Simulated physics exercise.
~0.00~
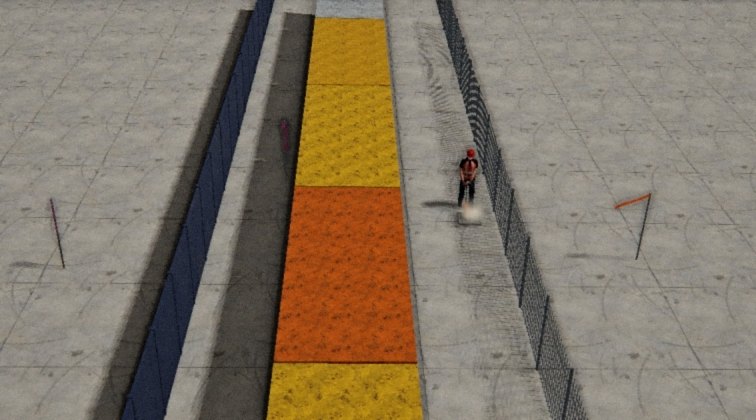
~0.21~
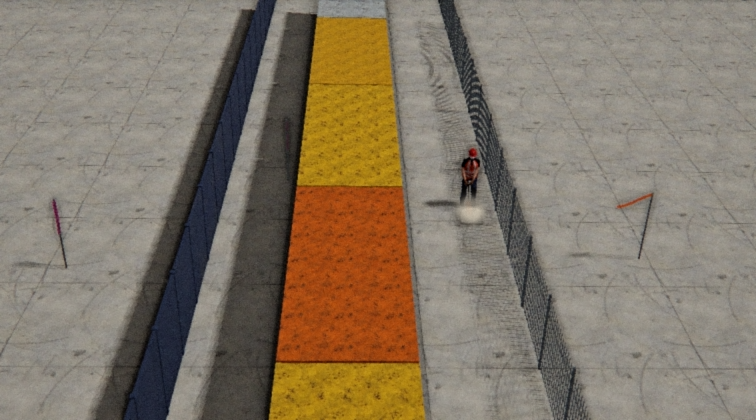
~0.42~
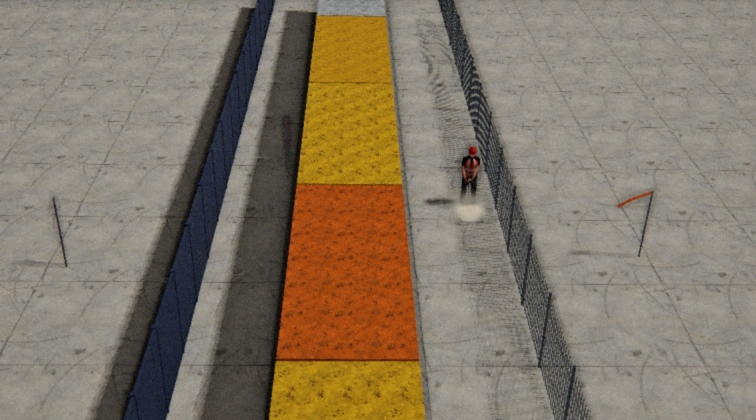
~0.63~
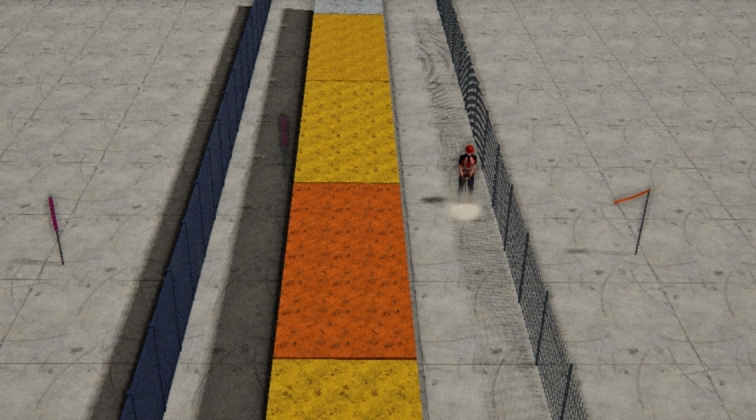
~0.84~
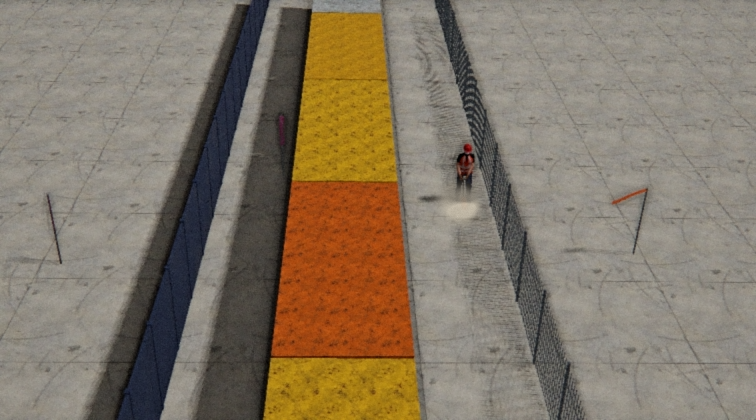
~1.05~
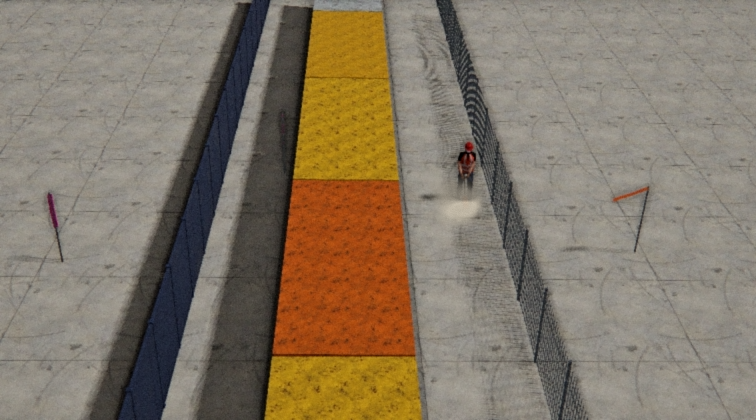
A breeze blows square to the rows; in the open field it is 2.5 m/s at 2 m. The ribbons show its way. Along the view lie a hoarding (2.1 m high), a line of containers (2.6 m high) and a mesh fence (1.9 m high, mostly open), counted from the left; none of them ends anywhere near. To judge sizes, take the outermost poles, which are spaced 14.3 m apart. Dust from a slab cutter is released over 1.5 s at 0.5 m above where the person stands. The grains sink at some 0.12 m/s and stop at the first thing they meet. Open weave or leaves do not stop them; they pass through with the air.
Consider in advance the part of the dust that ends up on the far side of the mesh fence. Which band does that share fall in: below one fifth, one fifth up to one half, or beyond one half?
Most likely below twenty percent of the dust gets across.
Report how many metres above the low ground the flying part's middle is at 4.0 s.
The middle is at about 1.0 m above the low ground.
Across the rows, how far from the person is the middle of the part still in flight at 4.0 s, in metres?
1.5 metres.
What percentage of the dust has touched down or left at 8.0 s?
About 45 per cent.
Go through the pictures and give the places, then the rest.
The dust in the air spans x = 465 to 480 around y = 210 and it comes from (470, 215), in the first picture.
The right ribbon ends at (617, 207), leaning 65 degrees to the left and the dust in the air spans x = 465 to 475 around y = 210, in the second picture.
The dust in the air spans x = 460 to 475 around y = 205 and the top of the mesh fence crosses (506, 161), in the third picture.
The left ribbon ends at (57, 231), hanging almost straight and the dust in the air spans x = 450 to 475 around y = 205, in the fourth picture.
The right ribbon ends at (612, 203), leaning 65 degrees to the left and the dust in the air spans x = 445 to 470 around y = 205, in the fifth picture.
The dust in the air spans x = 440 to 470 around y = 205 and the top of the mesh fence crosses (503, 156), in the sixth picture.
After 2.5 s, 93 % is in the air or yet to come; 0 % is beyond the mesh fence; the middle of what still flies is 0.6 m above the low ground, near (443, 199).
After 4.0 s, 79 % is in the air or yet to come; 0 % is beyond the mesh fence; the middle of what still flies is 1.0 m above the low ground, near (423, 185).
After 8.0 s, 55 % is in the air or yet to come; 0 % is beyond the mesh fence; the middle of what still flies is 3.4 m above the low ground, near (239, 99).
After 20.0 s, 27 % is in the air or yet to come; 0 % is beyond the mesh fence.
After 45.0 s, 2 % is in the air or yet to come; 0 % is beyond the mesh fence.
